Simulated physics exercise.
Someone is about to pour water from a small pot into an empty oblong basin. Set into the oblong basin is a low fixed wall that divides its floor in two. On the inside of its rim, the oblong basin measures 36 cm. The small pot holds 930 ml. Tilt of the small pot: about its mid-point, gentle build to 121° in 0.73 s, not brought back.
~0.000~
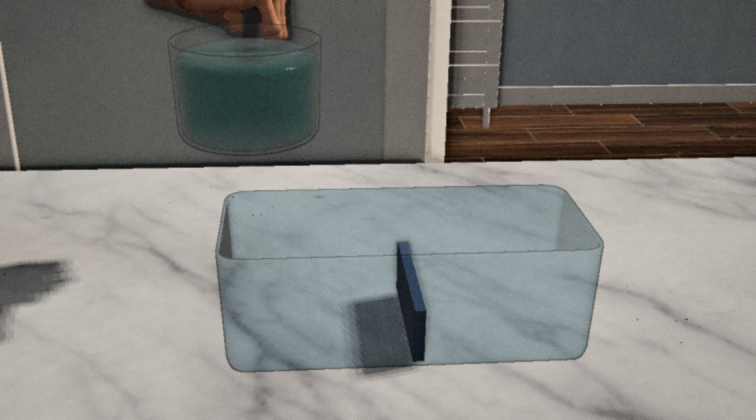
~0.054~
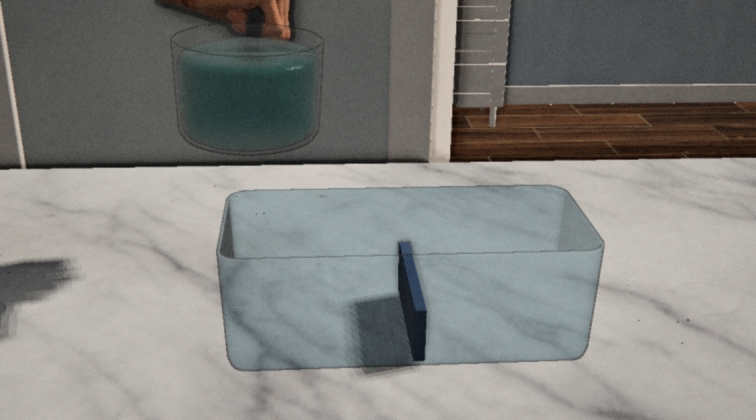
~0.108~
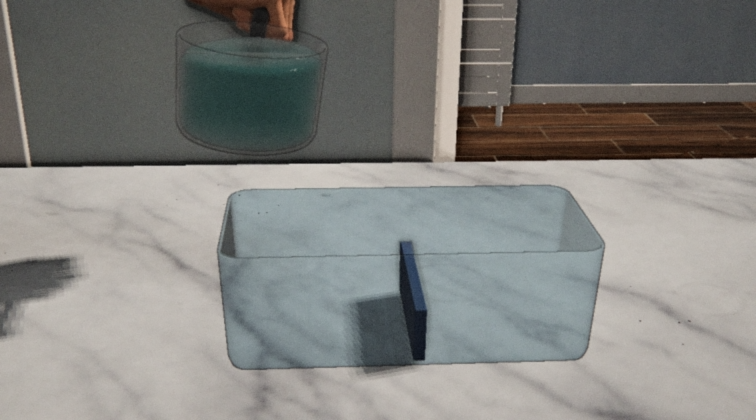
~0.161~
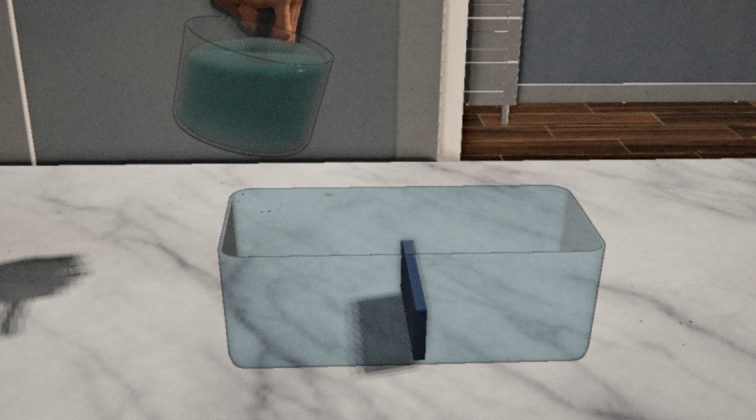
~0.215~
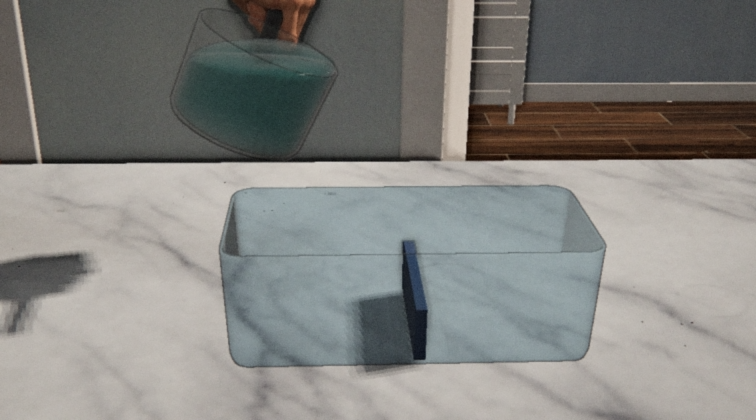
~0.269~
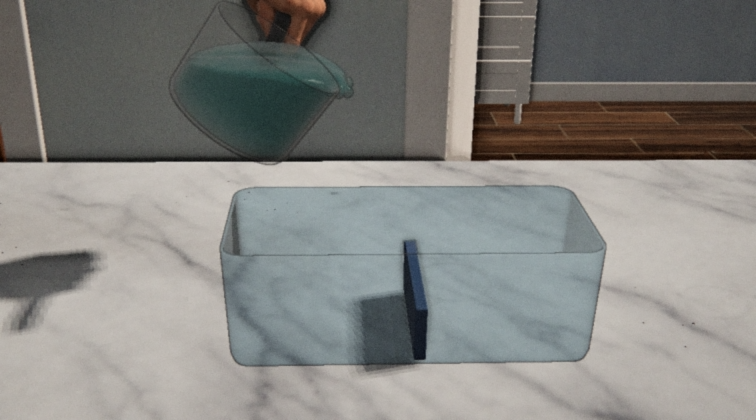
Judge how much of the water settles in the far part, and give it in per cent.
Some 16 per cent settles in the far part.
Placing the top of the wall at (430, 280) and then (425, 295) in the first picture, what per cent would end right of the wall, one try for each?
5 then 20 %.
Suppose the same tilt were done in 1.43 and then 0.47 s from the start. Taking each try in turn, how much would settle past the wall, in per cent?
I'd say 35 percent on the first go, 10 percent on the next.
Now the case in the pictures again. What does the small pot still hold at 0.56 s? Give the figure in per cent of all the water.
I reckon about 26 in a hundred is still held.
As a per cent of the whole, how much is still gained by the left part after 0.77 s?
Some 3 per cent.
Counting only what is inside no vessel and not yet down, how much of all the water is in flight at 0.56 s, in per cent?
About 36 per cent.
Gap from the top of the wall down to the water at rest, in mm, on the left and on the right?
Left: Roughly 28 mm; right: Roughly 50 mm.
By 0.56 s the tilt is 105° and 27 per cent is still to pour, 26 is left of the wall and 11 right of it.
By 0.77 s the tilt is 121° and 2 per cent is still to pour, 78 is left of the wall and 14 right of it.
By 0.99 s the tilt is 121° and 0 per cent is still to pour, 81 is left of the wall and 16 right of it.
By 1.23 s the tilt is 121° and 0 per cent is still to pour, 81 is left of the wall and 16 right of it.
At rest 81 per cent lies left of the wall, 16 right of it and 3 outside.
